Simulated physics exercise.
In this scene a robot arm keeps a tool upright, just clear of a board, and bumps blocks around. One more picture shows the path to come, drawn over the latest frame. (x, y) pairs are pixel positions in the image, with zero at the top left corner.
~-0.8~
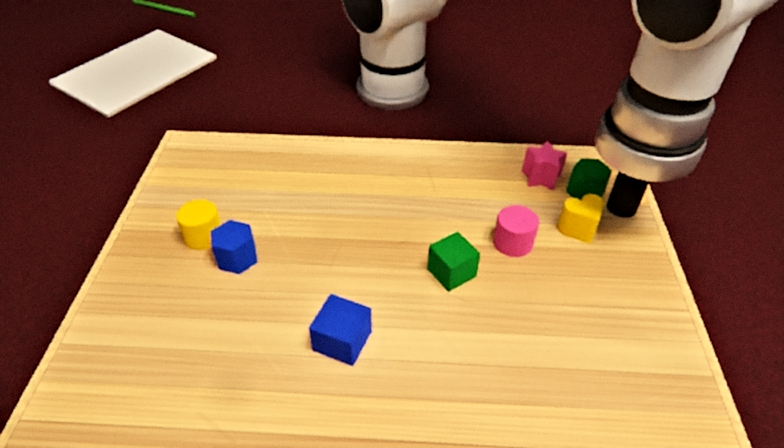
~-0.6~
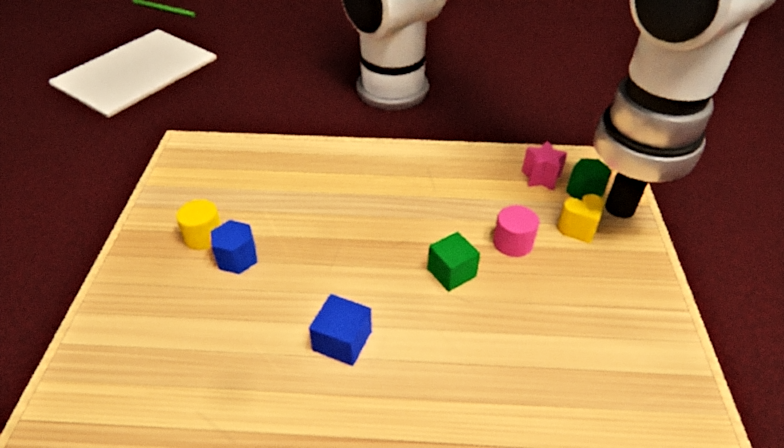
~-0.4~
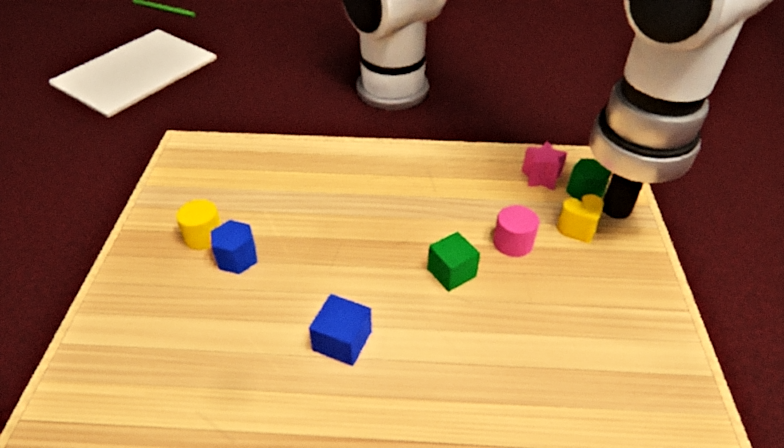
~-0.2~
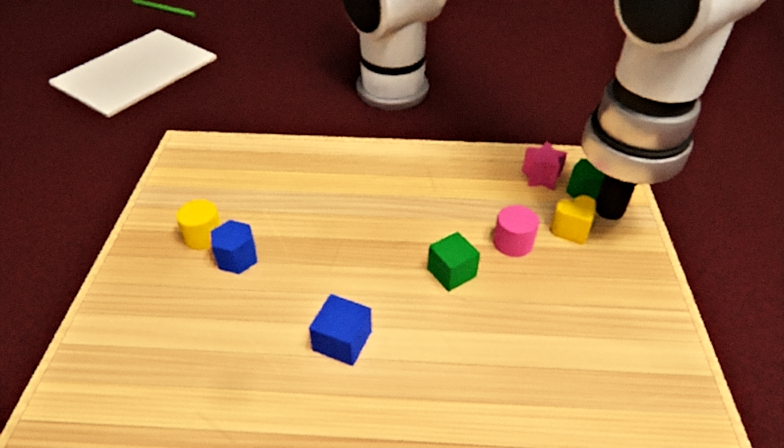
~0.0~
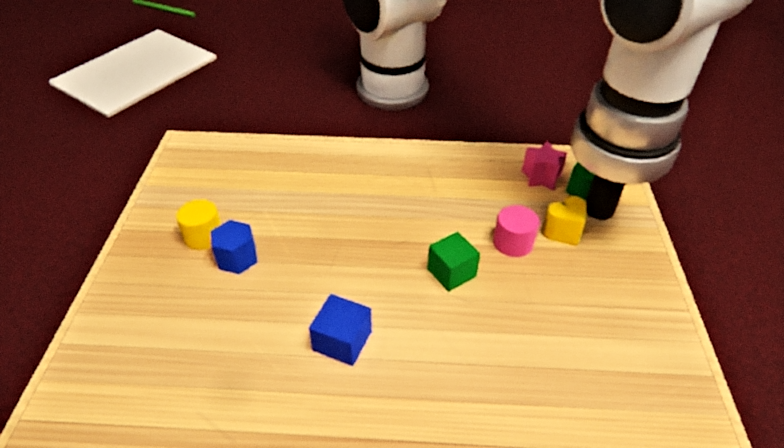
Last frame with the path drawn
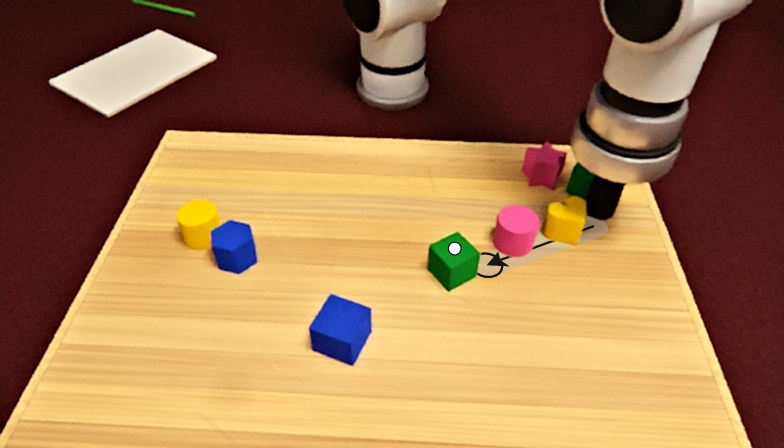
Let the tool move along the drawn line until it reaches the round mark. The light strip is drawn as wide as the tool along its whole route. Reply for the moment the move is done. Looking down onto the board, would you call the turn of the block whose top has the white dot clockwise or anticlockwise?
The turn is anti-clockwise.
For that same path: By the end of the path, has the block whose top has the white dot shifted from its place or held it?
It shifts.
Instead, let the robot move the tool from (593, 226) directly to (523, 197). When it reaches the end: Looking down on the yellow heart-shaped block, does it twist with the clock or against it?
Counter-clockwise, from overhead.
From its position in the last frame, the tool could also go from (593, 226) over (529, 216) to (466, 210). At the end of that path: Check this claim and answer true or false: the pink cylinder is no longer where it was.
My answer: True.
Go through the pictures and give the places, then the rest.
Tip of the tool (621, 208), middles of tops, green square (455, 249), pink cylinder (519, 218), yellow heart-shaped block (587, 205), green hexagonal block (593, 168), in the first frame.
Tool (620, 208), nothing pushed, in the second frame.
Tool (616, 209), nothing pushed, in the third frame.
Tool (609, 210), yellow heart-shaped block (580, 206), in the fourth frame.
Tool (599, 210), green square (455, 249), pink cylinder (519, 218), yellow heart-shaped block (571, 208), green hexagonal block partly hidden, in the fifth frame.
The line goes from (593, 226) directly to (487, 265); the dot is on the green square.
The first path, step by step. One third of the way, tool (564, 222); pink cylinder (493, 224); yellow heart-shaped block (535, 220).
Two thirds of the way, tool (527, 235); green square (438, 254), turned 40° anticlockwise; pink cylinder (465, 230); yellow heart-shaped block (502, 238), turned 35° anticlockwise.
At the end, tool (490, 249); green square (426, 256), turned 45° anticlockwise; pink cylinder (439, 227); yellow heart-shaped block (464, 253), turned 40° anticlockwise; green hexagonal block unmoved.
